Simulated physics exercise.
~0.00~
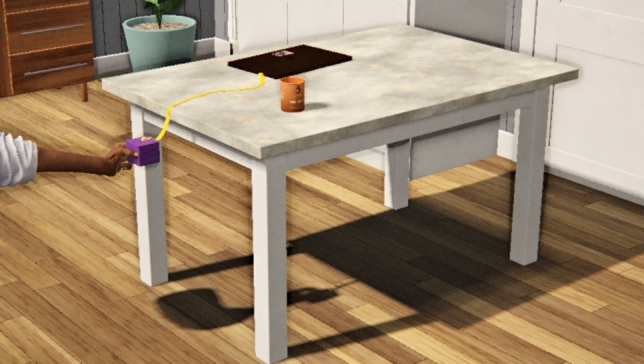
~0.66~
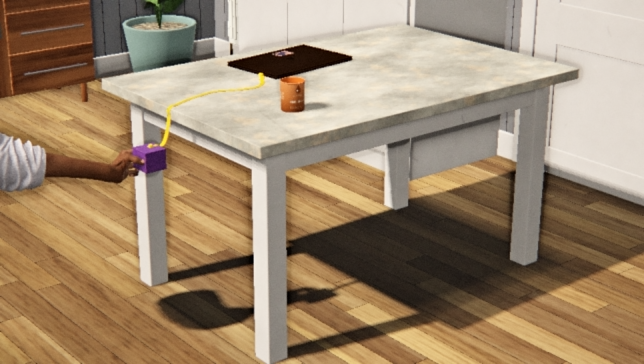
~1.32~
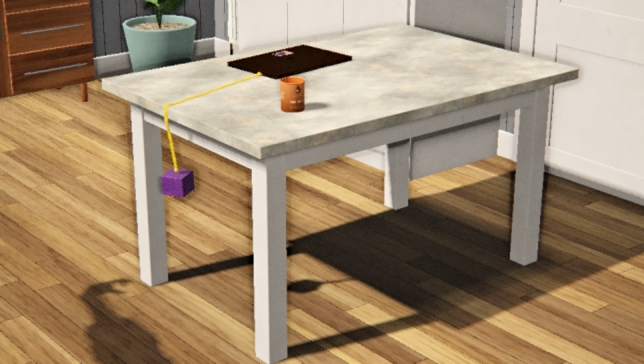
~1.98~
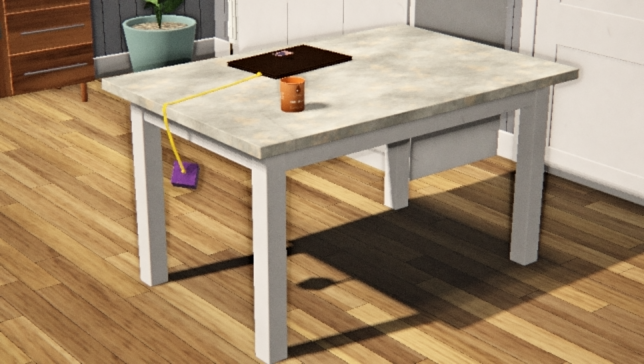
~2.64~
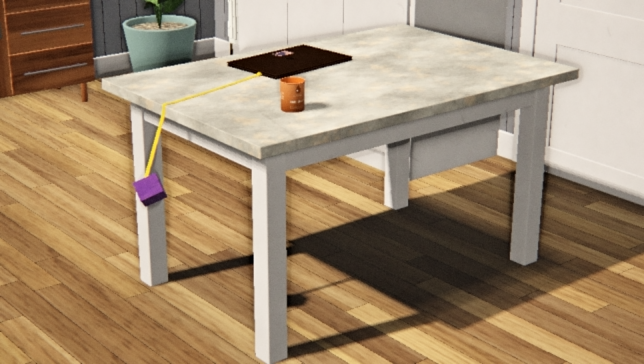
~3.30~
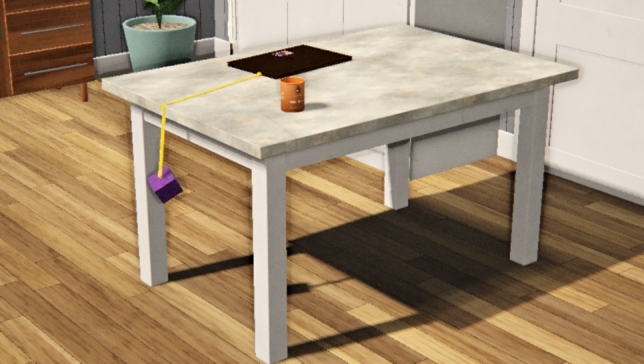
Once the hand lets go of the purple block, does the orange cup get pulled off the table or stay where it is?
The orange cup stays where it is on the table. The purple block is left dangling from the ribbon over the edge.
